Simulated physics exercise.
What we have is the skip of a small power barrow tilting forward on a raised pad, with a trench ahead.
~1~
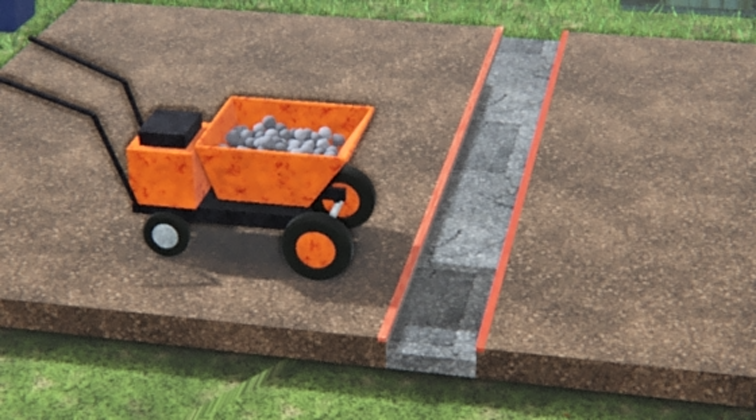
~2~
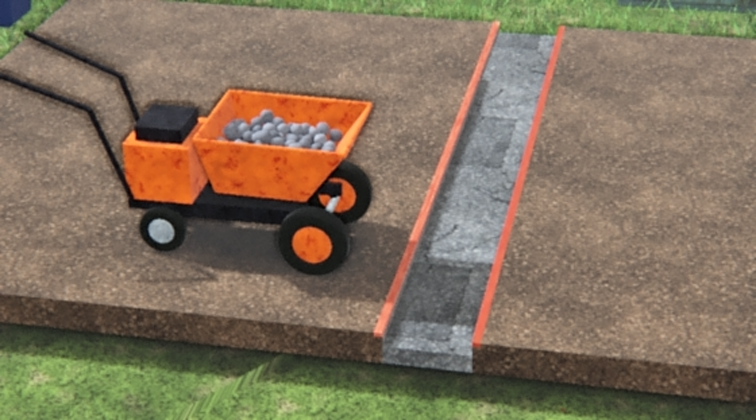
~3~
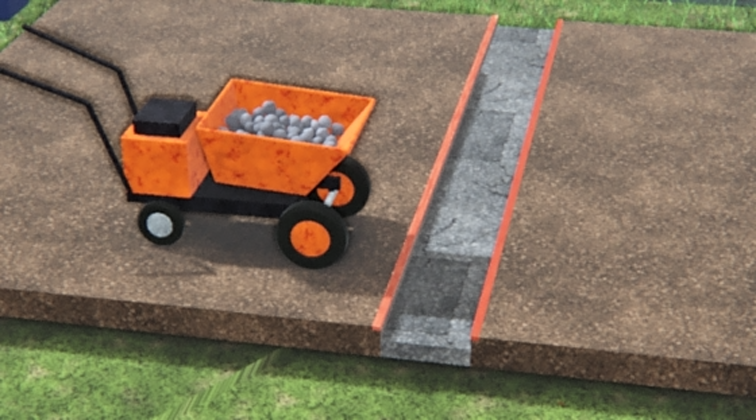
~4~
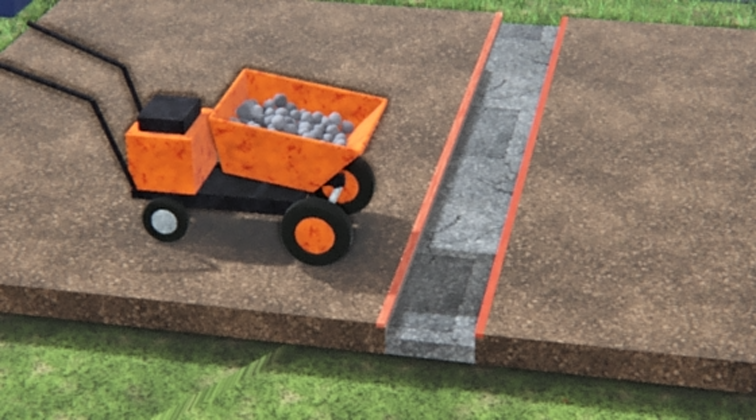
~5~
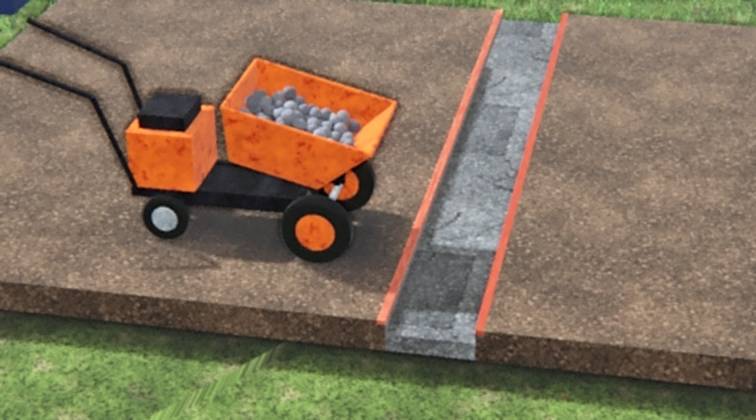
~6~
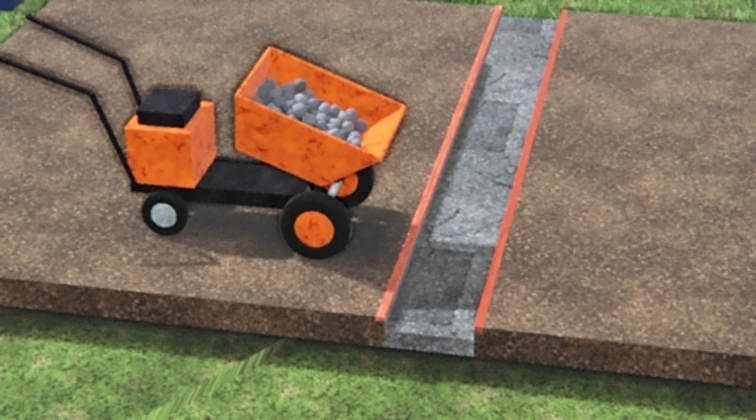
On a raised brown pad, an orange power barrow's skip of grey cobbles tilting gradually forward to the right, facing a shallow trench.
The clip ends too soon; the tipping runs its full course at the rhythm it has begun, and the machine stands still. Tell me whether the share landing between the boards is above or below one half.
That share is above one half.
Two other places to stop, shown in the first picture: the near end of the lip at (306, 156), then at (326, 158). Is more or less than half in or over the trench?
A majority, then a majority.
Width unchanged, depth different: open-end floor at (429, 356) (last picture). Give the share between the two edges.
Close to 100 per cent, I reckon.
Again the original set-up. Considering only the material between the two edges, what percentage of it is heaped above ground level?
The answer is close to 40 per cent.
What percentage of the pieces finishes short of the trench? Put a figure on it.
I'd say around 0 per cent of the load.
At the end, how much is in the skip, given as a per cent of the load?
Around 10 %.
Soon, skip tipped steeply; all in the skip.
A while on, skip tipped right over; about two thirds in the skip; about a third in or heaped over the trench; a stray few falling.
Towards the end, skip tipped right over; a small part in the skip; most in or heaped over the trench; a small part beyond it.
Finally, skip tipped right over; a small part in the skip; most in or heaped over the trench; a small part beyond it.
